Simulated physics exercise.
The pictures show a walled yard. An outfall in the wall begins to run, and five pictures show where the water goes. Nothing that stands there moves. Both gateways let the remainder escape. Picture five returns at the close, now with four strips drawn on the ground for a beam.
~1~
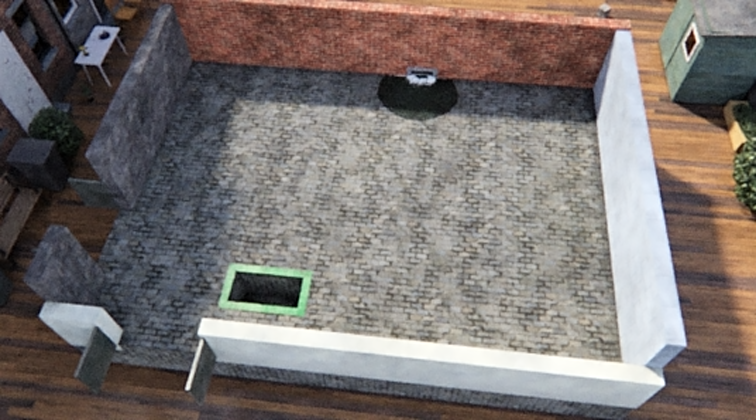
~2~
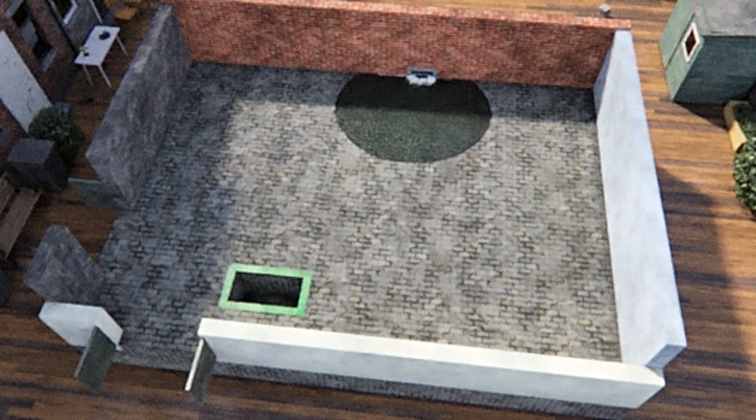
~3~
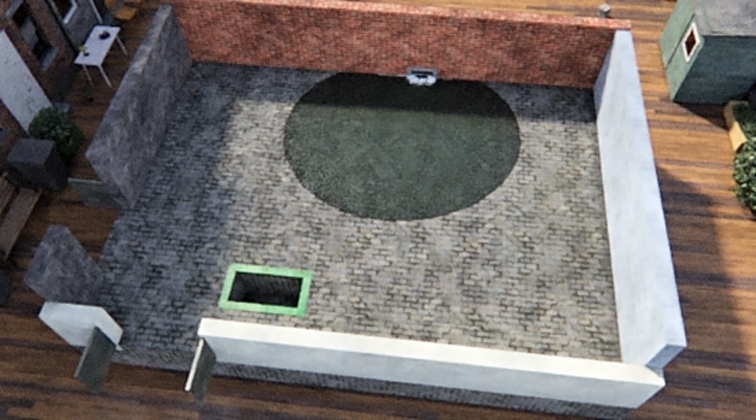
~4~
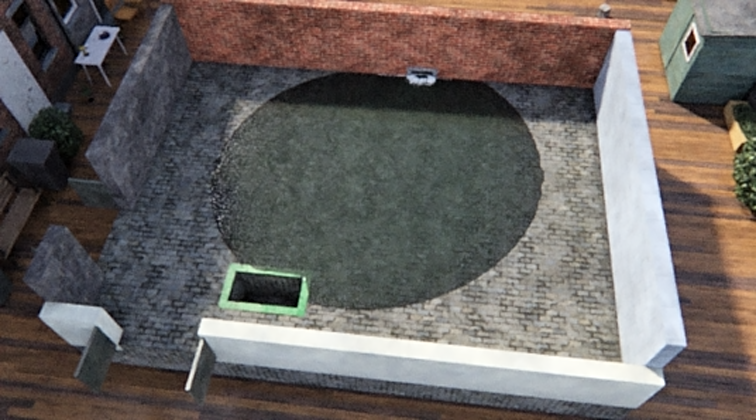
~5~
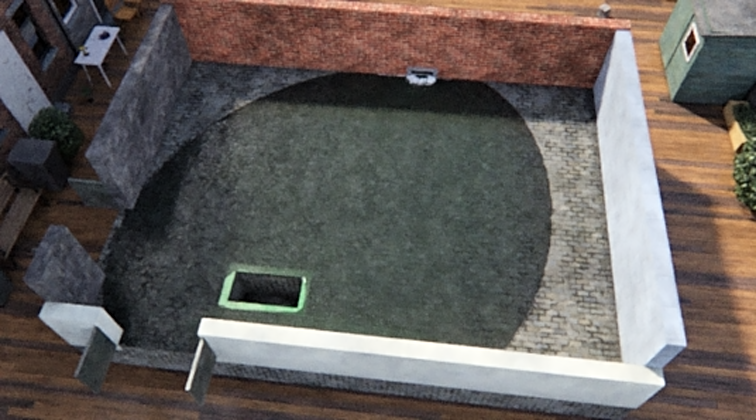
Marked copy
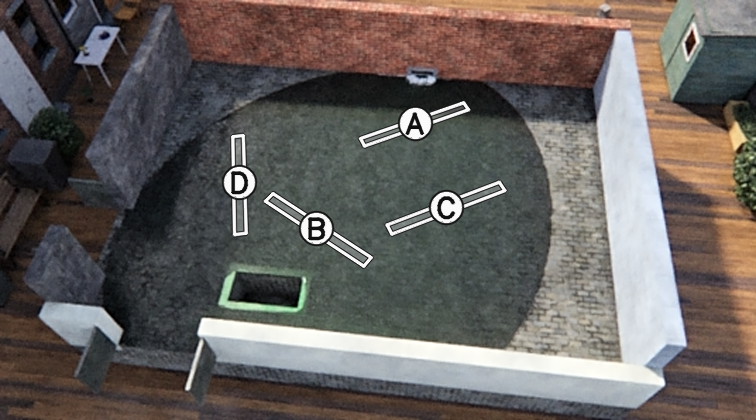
In a walled paved yard, dark water spreads from beside the brick wall across most of the ground, reaching the green-framed drain.
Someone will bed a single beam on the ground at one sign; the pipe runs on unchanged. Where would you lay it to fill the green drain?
It is D.
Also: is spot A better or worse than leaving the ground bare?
It is worse.
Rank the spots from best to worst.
Best to worst: D, C, B, A.
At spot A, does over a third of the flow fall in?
No.
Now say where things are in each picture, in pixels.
The first picture shows outfall at (422, 73); green drain at (266, 289); open gate at (169, 335); open gate at (120, 241); 3 % of the ground under water, visible out to (393, 109); green drain still dry.
In the second picture, 11 % of the ground under water, visible out to (419, 160); green drain still dry.
In the third picture, 25 % of the ground under water, visible out to (336, 202); green drain still dry.
In the fourth picture, 47 % of the ground under water, visible out to (340, 304); green drain still dry.
In the fifth picture, 70 % of the ground under water, visible out to (112, 282); green drain taking water.
In white, A from (362, 142) to (466, 106); B from (269, 197) to (367, 261); C from (389, 229) to (502, 186); D from (238, 136) to (240, 233).
With A, about 20 % of the stream goes into the green drain, about 80 % out by the gates.
With B, about 34 % of the stream goes into the green drain, about 66 % out by the gates.
With C, about 43 % of the stream goes into the green drain, about 57 % out by the gates.
With D, about 68 % of the stream goes into the green drain, about 32 % out by the gates.
